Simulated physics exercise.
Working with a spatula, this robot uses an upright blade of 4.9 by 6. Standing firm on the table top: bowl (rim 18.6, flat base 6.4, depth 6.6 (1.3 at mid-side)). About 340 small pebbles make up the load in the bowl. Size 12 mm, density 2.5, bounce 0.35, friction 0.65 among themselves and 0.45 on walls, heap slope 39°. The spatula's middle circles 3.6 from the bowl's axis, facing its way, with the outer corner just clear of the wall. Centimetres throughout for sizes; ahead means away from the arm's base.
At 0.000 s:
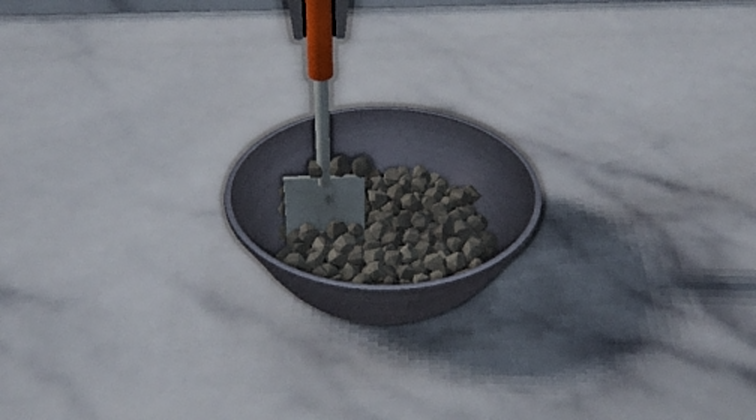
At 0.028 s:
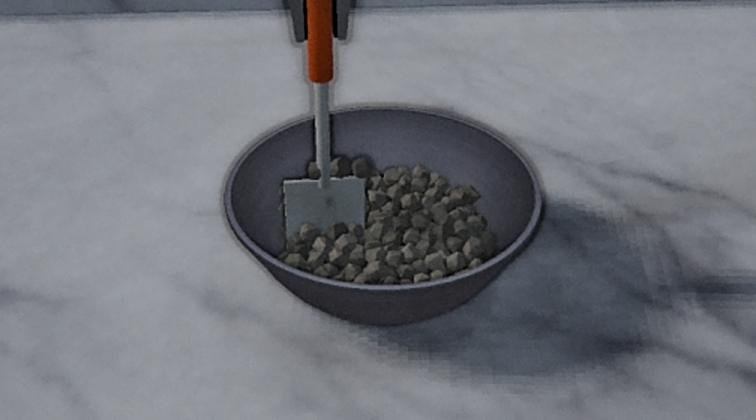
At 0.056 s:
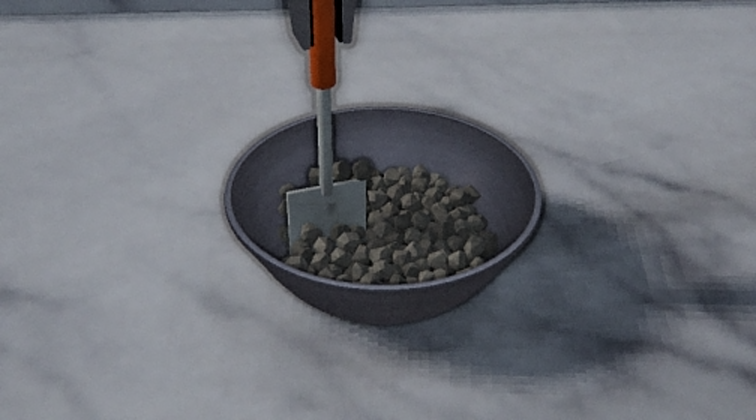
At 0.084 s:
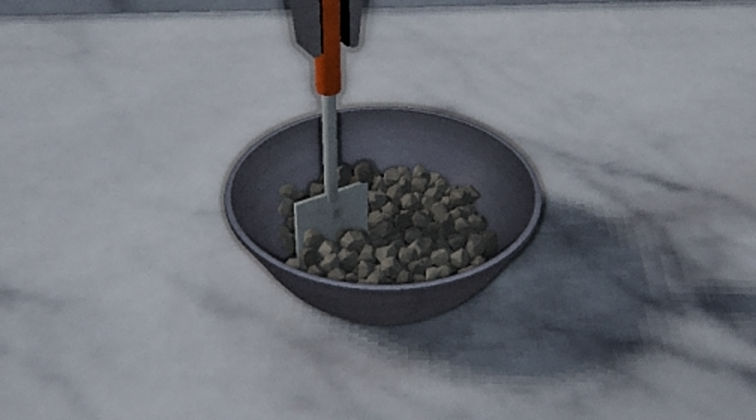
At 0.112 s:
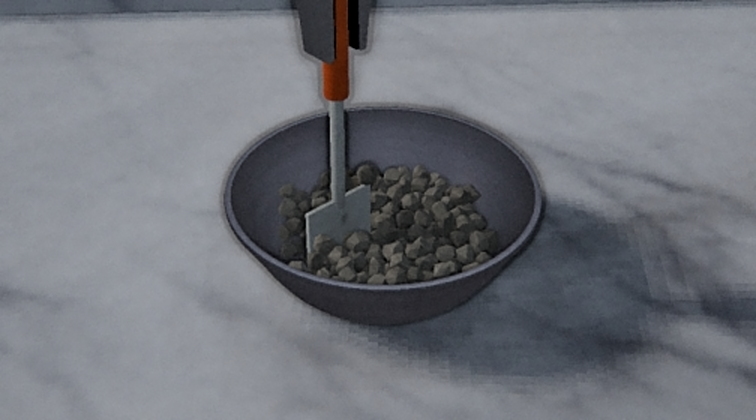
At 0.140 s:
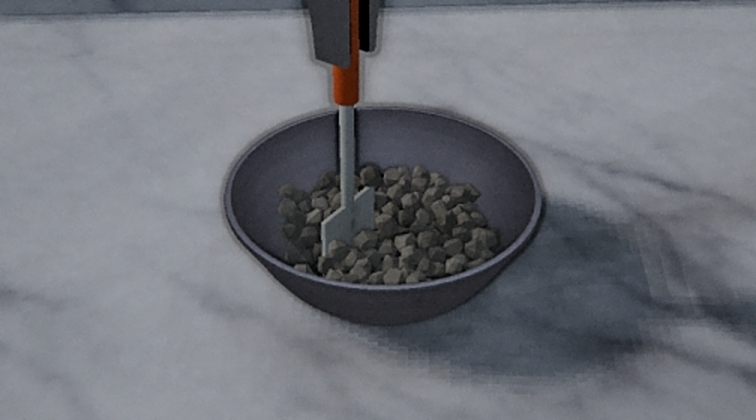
The clip shows a robot gripper holding an orange-handled spatula upright in a dark bowl of small grey pebbles; the blade turns gradually and shifts slightly right and toward the viewer through the pebbles while the bowl stays still.
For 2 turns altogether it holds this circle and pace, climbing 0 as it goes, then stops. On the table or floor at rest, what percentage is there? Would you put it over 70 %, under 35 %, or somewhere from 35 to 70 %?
I would put it under 35 %.
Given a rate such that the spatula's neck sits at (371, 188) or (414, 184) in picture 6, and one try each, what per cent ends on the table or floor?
Near 35 per cent for the first, near 50 per cent for the second.
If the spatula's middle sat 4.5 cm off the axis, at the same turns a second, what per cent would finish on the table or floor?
In that case some 30 %.
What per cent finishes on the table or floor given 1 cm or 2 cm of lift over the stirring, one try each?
That gives about 10 per cent and 10 per cent, in order.
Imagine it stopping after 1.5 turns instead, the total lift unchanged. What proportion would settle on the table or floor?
I'd reckon near 20 per cent.
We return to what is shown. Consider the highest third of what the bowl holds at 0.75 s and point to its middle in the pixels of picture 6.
Around (289, 188).
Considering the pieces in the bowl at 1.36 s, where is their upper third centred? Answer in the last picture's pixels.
In the final view it lies at about (426, 150).
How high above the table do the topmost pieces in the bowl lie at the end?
8.5 cm, give or take.
By 0.75 s, 316° round, highest piece 9 above the table; 303 in the bowl, 28 on the table or floor, 4 in flight or on the tool.
By 1.36 s, 219° round, highest piece 8 above the table; 271 in the bowl, 61 on the table or floor, 3 in flight or on the tool.
By 1.87 s, 0° round, highest piece 8 above the table; 261 in the bowl, 74 on the table or floor.
By 2.57 s, 0° round, highest piece 8 above the table; 261 in the bowl, 74 on the table or floor.
Final count, 261 in the bowl, 74 on the table or floor. That is 22 % on the table or floor.
